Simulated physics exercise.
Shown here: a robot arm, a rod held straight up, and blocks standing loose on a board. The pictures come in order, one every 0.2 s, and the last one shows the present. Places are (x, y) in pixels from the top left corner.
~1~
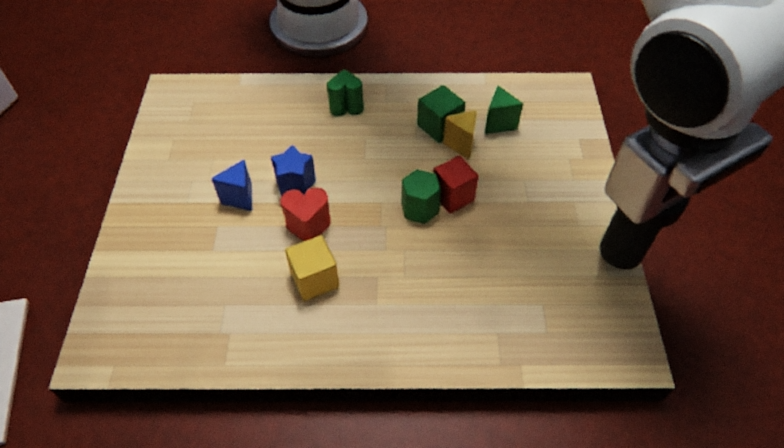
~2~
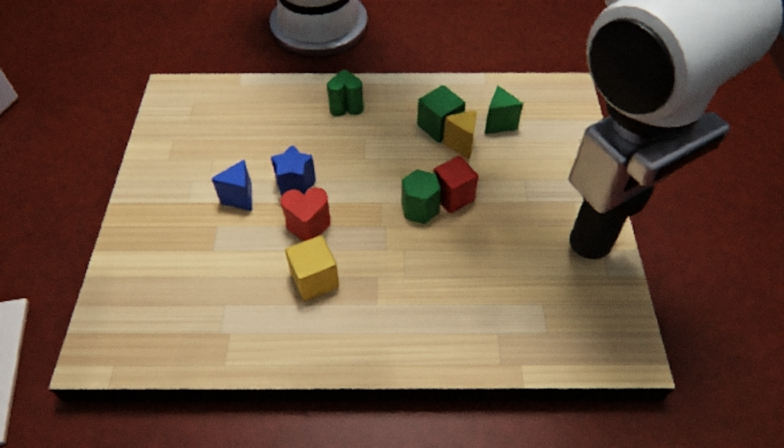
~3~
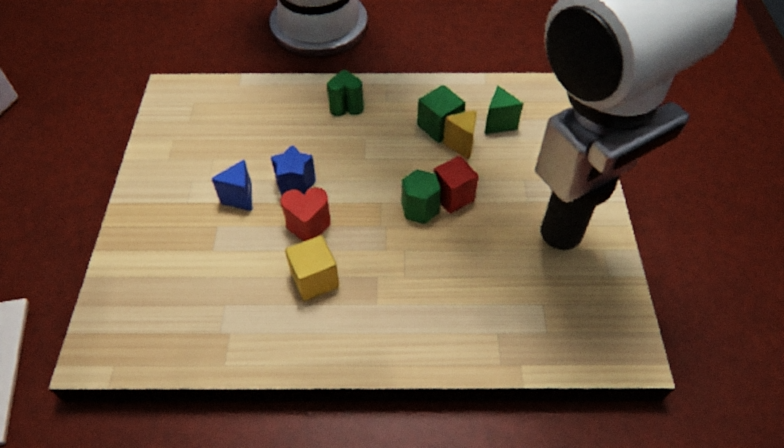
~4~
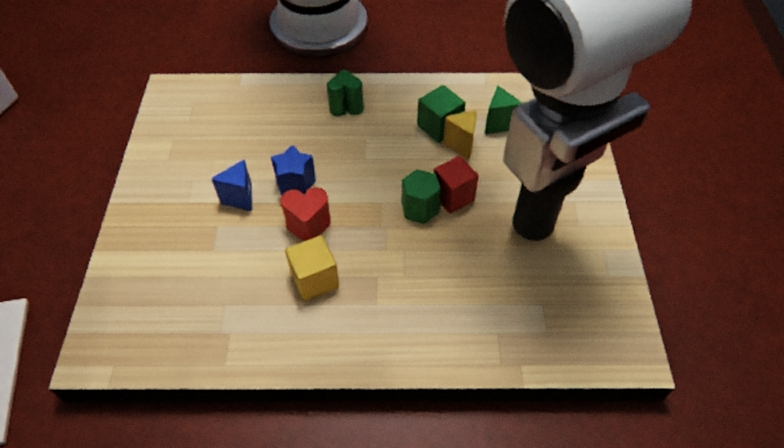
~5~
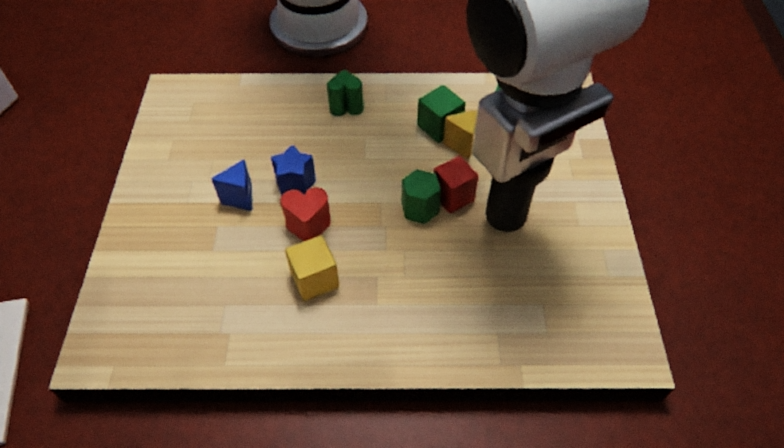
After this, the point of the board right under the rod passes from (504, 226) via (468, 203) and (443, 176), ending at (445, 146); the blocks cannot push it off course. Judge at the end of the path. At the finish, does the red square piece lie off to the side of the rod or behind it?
Going by the path, yes.
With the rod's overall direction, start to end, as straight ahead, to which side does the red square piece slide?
Out to the left.
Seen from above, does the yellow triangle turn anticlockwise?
It seems not.
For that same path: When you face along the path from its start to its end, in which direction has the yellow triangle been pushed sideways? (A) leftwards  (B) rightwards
Option B.
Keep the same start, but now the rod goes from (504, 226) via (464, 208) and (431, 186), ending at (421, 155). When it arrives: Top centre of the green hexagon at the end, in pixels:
Its top middle will sit at (402, 180).
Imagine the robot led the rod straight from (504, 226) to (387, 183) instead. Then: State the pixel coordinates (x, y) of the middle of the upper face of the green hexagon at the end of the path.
At pixel (366, 183).
What follows on the original path. One third of the way, rod at (468, 192); green hexagon at (418, 184), turned 10° anticlockwise; red square piece at (439, 161), turned 15° anticlockwise.
Two thirds of the way, rod at (444, 165); green hexagon at (418, 184), turned 15° anticlockwise; red square piece at (410, 141), turned 50° anticlockwise.
At the end, rod at (446, 135); green hexagon at (418, 184), turned 15° anticlockwise; green square piece at (443, 90); red square piece at (408, 138), turned 60° anticlockwise; yellow triangle at (473, 109), turned 20° clockwise.
